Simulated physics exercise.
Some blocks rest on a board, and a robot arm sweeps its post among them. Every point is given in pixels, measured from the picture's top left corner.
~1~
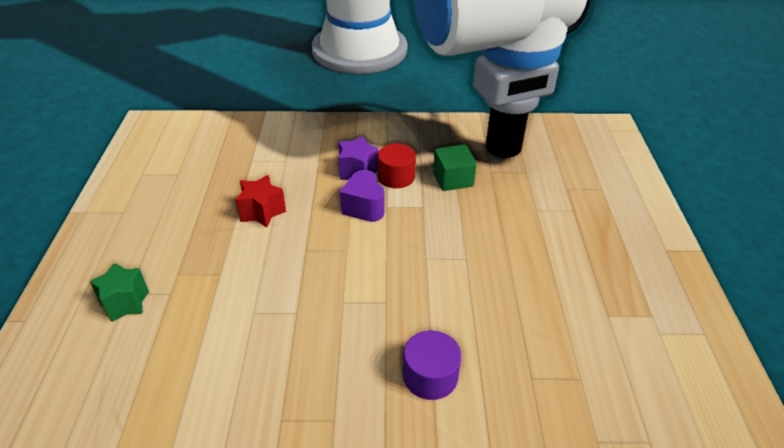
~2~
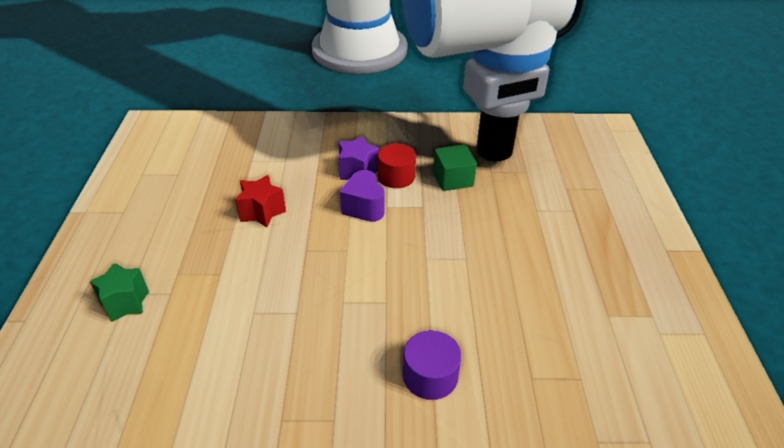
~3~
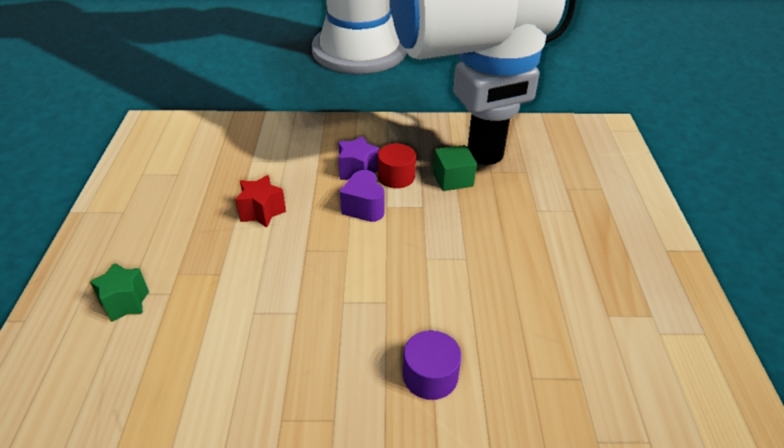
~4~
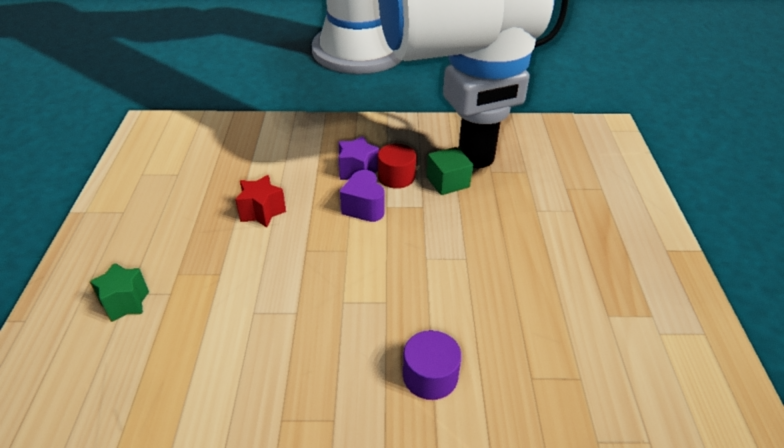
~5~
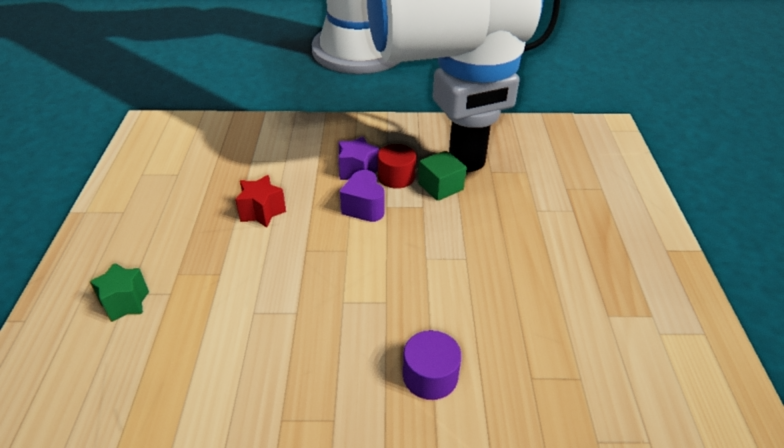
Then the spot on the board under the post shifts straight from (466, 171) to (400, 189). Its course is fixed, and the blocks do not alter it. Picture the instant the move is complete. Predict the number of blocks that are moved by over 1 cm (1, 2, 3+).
Of all the blocks, three or more travel more than a centimetre.
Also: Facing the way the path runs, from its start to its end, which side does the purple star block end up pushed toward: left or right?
Answer: Right.
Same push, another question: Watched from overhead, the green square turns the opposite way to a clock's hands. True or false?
The claim holds.
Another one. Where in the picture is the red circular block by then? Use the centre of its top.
The middle of the upper face of the red circular block will lie at about (366, 155) in the picture.
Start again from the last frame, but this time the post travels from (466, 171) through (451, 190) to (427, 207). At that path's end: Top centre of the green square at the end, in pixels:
In the picture, it is at (397, 200).
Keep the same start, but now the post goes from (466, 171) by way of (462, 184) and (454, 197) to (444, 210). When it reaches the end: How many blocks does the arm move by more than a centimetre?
A single block is moved.
What follows on the original path. Halfway along, post (433, 170); green square (418, 178), turned 35° anticlockwise.
At the end, post (400, 179); purple star block (338, 143); purple heart in place; red circular block (366, 155); green square (402, 190), turned 60° anticlockwise.
